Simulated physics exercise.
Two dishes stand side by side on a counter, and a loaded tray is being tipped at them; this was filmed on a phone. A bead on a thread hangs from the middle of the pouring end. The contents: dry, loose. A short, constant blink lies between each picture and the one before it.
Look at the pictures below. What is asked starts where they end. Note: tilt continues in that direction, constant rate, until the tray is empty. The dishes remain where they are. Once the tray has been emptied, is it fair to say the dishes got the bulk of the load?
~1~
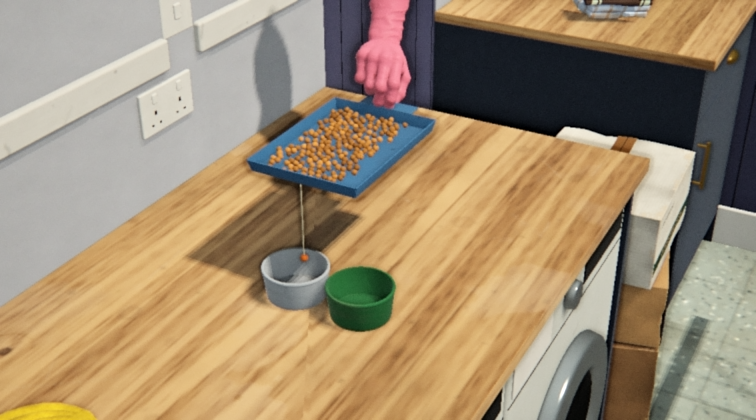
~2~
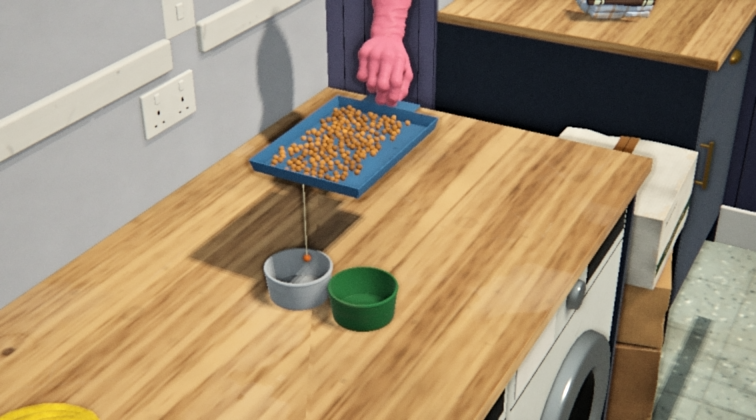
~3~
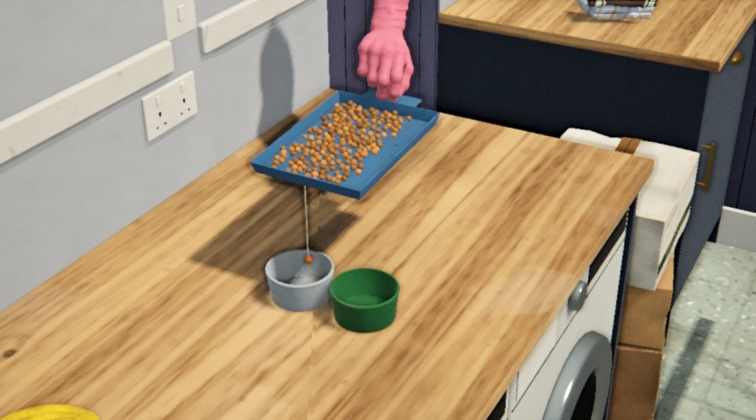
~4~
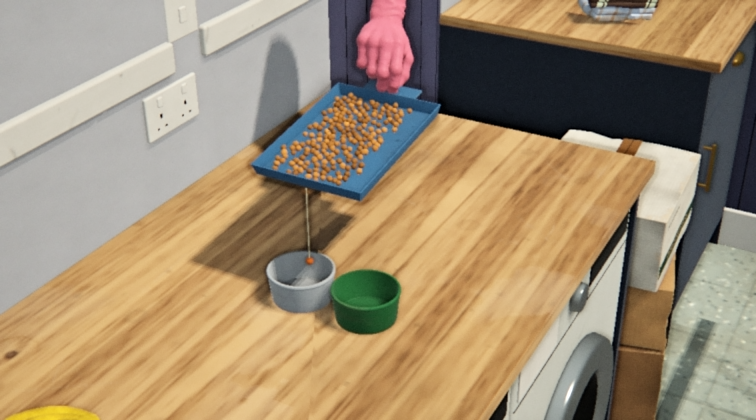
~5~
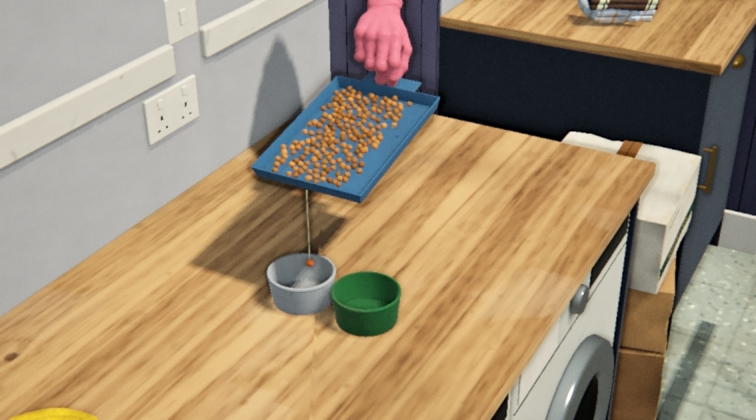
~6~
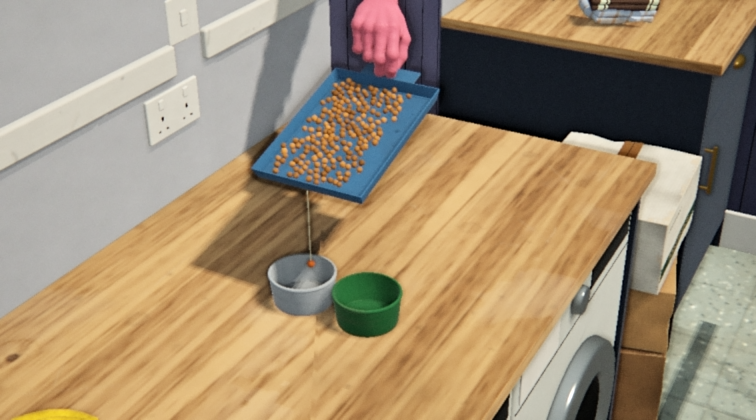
No. The greater share ends up outside the dishes.
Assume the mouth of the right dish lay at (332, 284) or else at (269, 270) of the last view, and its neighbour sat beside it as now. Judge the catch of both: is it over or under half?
In turn: Under half; less than half.
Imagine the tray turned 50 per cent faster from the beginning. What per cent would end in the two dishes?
Close to 20 in a hundred.
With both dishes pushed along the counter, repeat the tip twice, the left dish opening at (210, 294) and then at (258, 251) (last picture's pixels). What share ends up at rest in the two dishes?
About 10 and 0 per cent respectively.
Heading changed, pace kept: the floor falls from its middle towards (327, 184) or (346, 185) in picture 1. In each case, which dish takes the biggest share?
So, the dish at the right the first time round, the dish at the right the second.
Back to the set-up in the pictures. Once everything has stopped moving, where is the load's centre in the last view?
I'd put the middle somewhere around (278, 325).
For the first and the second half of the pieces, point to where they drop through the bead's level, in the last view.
Near (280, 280) to start, and near (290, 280) afterwards.
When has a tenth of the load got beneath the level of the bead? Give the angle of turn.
My estimate is some 110 degrees.
Soon, tray tipped steeply; nearly all on the tray; a stray few in the air.
A while on, tray tipped right over; nearly all on the tray; a small part outside both; a stray few in the air.
Towards the end, tray tipped past a quarter turn; a stray few in the right dish; a small part in the left dish; most outside both.
Finally, tray tipped past a quarter turn; a stray few in the right dish; a small part in the left dish; most outside both.
